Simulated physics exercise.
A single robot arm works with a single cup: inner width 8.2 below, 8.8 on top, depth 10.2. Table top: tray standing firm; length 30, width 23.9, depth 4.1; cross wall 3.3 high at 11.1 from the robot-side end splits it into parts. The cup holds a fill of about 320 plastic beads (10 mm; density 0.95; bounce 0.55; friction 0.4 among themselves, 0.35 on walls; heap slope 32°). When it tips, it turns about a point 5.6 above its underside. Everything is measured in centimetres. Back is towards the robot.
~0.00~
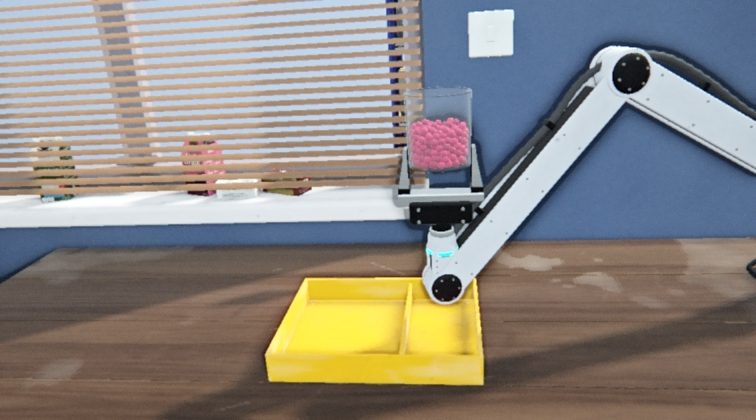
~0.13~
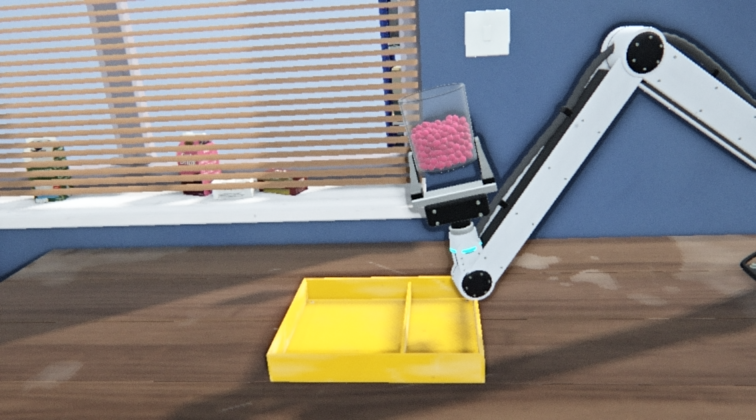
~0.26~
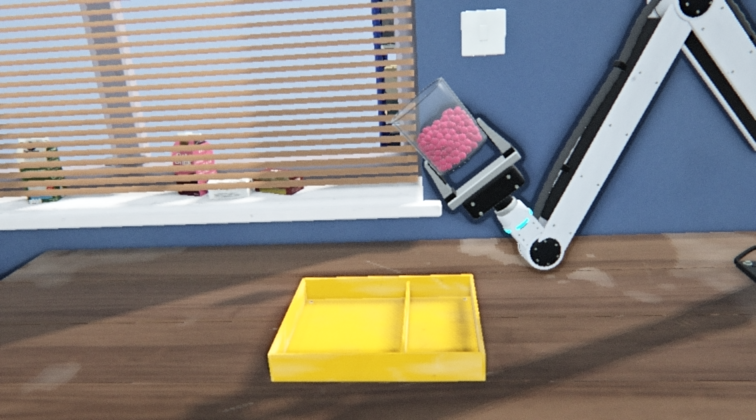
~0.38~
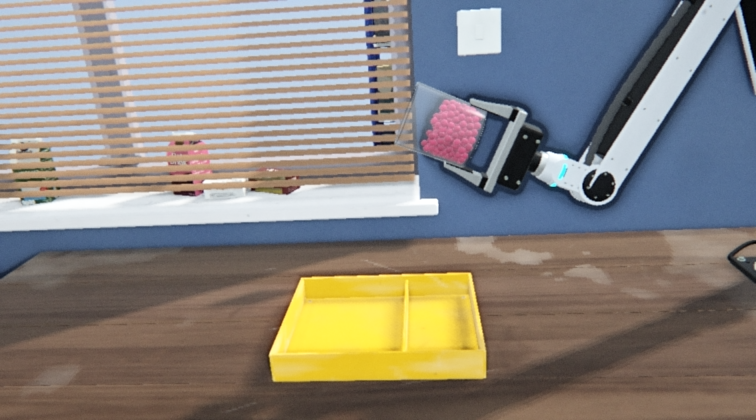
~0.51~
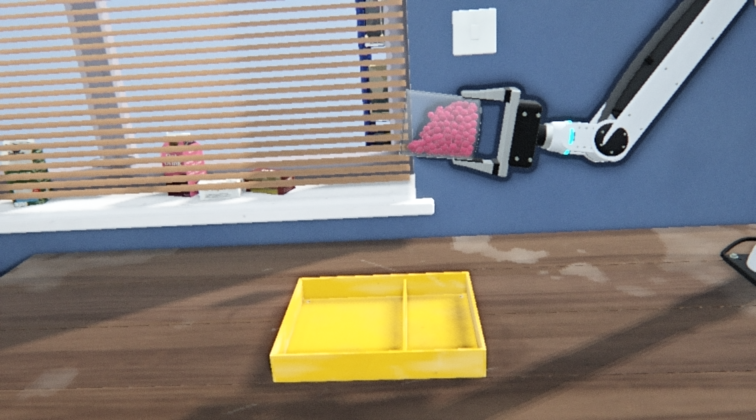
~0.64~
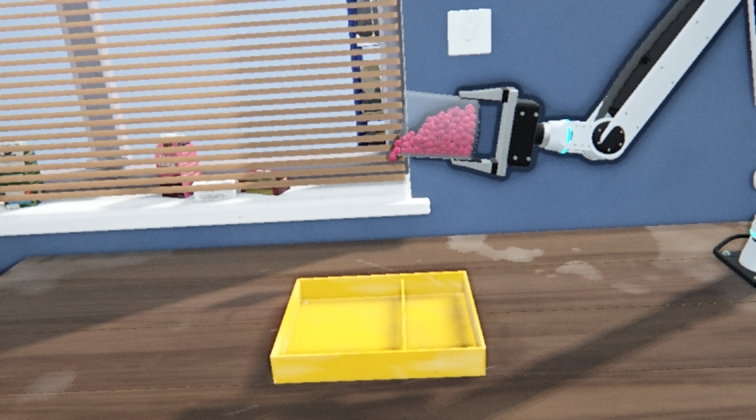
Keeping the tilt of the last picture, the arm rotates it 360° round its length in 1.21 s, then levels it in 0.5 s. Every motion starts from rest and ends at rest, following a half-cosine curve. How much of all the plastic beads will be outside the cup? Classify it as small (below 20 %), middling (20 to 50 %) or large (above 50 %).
Classified as middling.
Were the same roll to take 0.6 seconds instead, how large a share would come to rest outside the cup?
Then: Approx. 25 %.
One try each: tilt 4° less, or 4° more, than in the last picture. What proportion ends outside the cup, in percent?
25 % and 55 %.
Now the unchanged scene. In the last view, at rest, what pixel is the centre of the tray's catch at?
Near (345, 334).
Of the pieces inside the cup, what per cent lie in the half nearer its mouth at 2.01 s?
Around 35 per cent.
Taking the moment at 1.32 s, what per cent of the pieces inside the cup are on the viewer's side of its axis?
Around 75 percent.
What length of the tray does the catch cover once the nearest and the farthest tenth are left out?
About 16 cm.
After 1.32 s, tipped 82°, highest piece 36 above the table; 253 in the cup, 29 in the far-side part, 1 in the robot-side part, 32 in flight or on a rim.
After 2.01 s, tipped 63°, highest piece 35 above the table; 197 in the cup, 109 in the far-side part, 2 in the robot-side part, 7 in flight or on a rim.
After 2.55 s, upright, highest piece 35 above the table; 195 in the cup, 118 in the far-side part, 2 in the robot-side part.
After 3.25 s, upright, highest piece 35 above the table; 195 in the cup, 118 in the far-side part, 2 in the robot-side part.
In the end, 195 in the cup, 118 in the far-side part, 2 in the robot-side part. That is 38 % outside the cup.
